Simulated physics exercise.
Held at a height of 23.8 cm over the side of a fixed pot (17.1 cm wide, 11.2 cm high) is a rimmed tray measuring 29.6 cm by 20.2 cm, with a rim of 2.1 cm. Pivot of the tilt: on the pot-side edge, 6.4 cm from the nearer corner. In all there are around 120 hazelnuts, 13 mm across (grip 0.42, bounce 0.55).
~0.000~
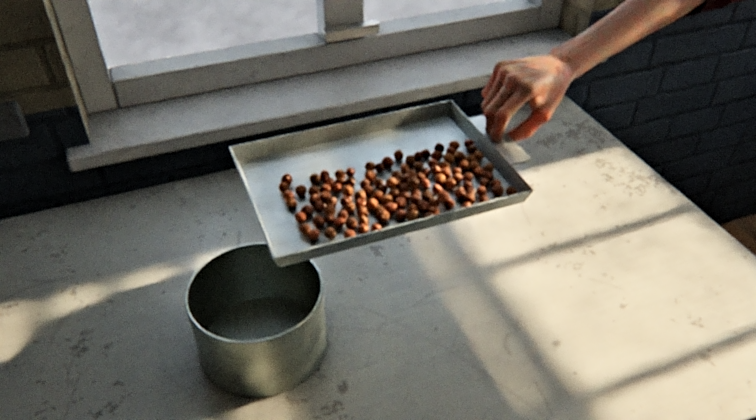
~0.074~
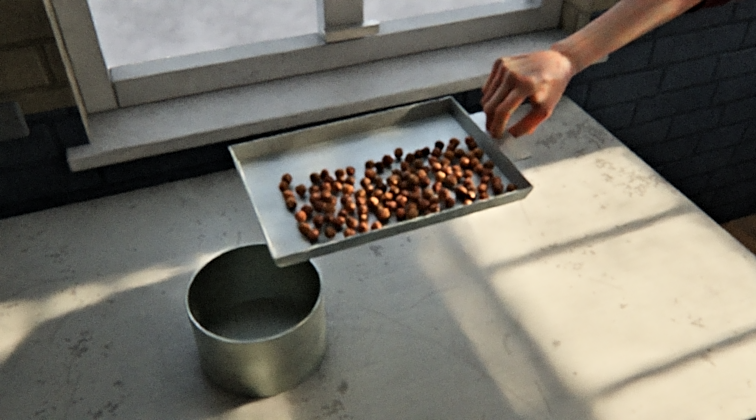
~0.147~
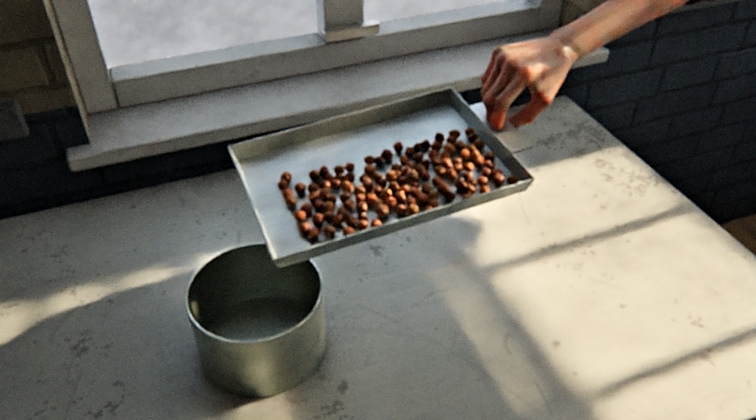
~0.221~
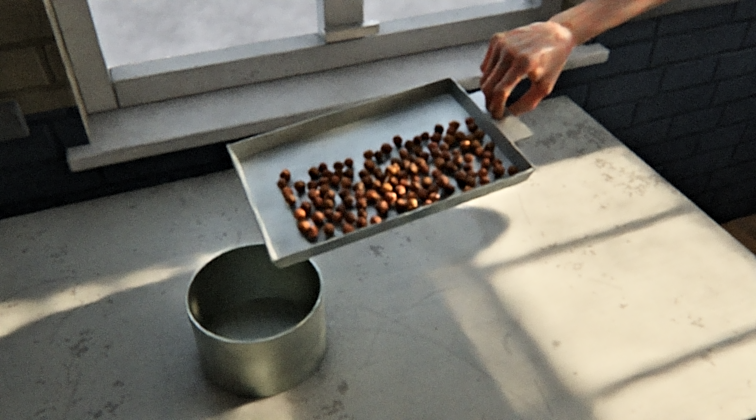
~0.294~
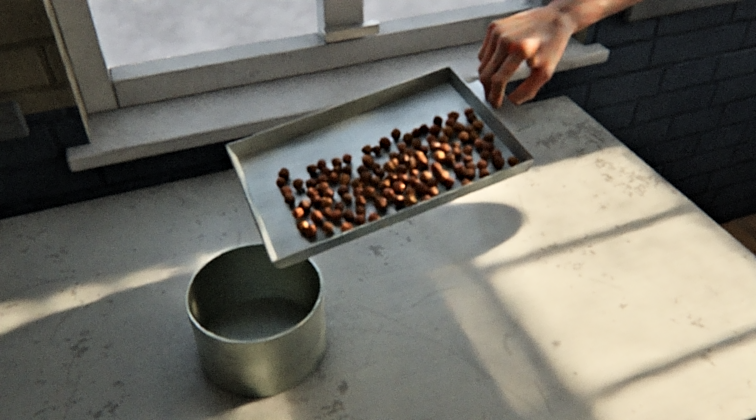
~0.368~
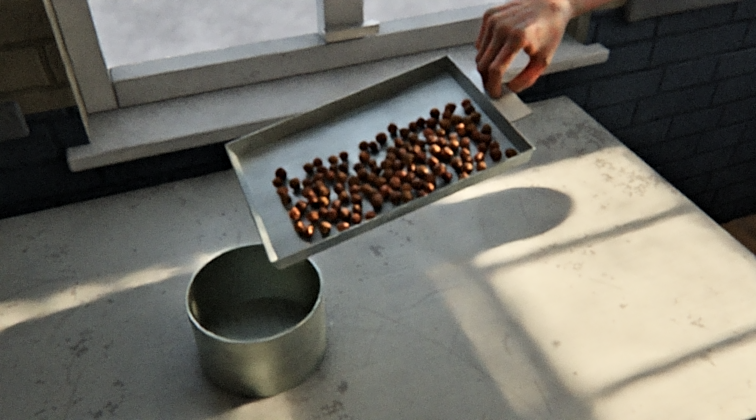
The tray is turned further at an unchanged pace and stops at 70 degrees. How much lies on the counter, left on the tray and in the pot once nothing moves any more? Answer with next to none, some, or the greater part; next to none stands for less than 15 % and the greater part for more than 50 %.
Counter: Some; left on the tray: Some; pot: Some.
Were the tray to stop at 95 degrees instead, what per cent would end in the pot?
50 percent.
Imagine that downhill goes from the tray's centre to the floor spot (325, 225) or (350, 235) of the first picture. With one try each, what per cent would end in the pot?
The share comes to about 5 in a hundred, then about 0 in a hundred.
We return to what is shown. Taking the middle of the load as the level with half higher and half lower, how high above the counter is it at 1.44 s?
Some 30 cm above the counter.
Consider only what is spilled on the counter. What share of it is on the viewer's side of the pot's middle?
About 90 per cent.
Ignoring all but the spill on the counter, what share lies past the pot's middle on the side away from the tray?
Around 90 per cent, give or take.
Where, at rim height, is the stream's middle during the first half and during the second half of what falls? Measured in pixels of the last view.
Earlier half at about (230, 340), later half at about (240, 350) in pixels.
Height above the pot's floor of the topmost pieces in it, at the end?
I'd say near 1.5 centimetres.
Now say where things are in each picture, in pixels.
The first picture shows tray tilt 0 degrees, front corners at (278, 253) and (527, 188); middle of the pieces at (404, 189); pot at (255, 289).
The second picture shows tray tilt 1 degrees, front corners at (278, 253) and (527, 185); middle of the pieces at (404, 187).
The third picture shows tray tilt 4 degrees, front corners at (277, 254) and (528, 176), lowest corner left front; middle of the pieces at (403, 182).
The fourth picture shows tray tilt 7 degrees, front corners at (276, 255) and (528, 167), lowest corner left front; middle of the pieces at (403, 176).
The fifth picture shows tray tilt 10 degrees, front corners at (275, 256) and (528, 157), lowest corner left front; middle of the pieces at (401, 171).
The sixth picture shows tray tilt 13 degrees, front corners at (275, 257) and (527, 148), lowest corner left front; middle of the pieces at (398, 166); pot at (255, 289). Its pace works out near 40 degrees a second.
Then, at 1.01 s, tilt 40 degrees; the tray holds 100 %, the pot 0 %.
After 1.44 s, tilt 58 degrees; the tray holds 100 %, the pot 0 %.
Then, at 1.94 s, tilt 70 degrees; the tray holds 75 %, the pot 0 %.
In the end, at 3.6 s, counter 40 %, tray 30 %, pot 30 %.
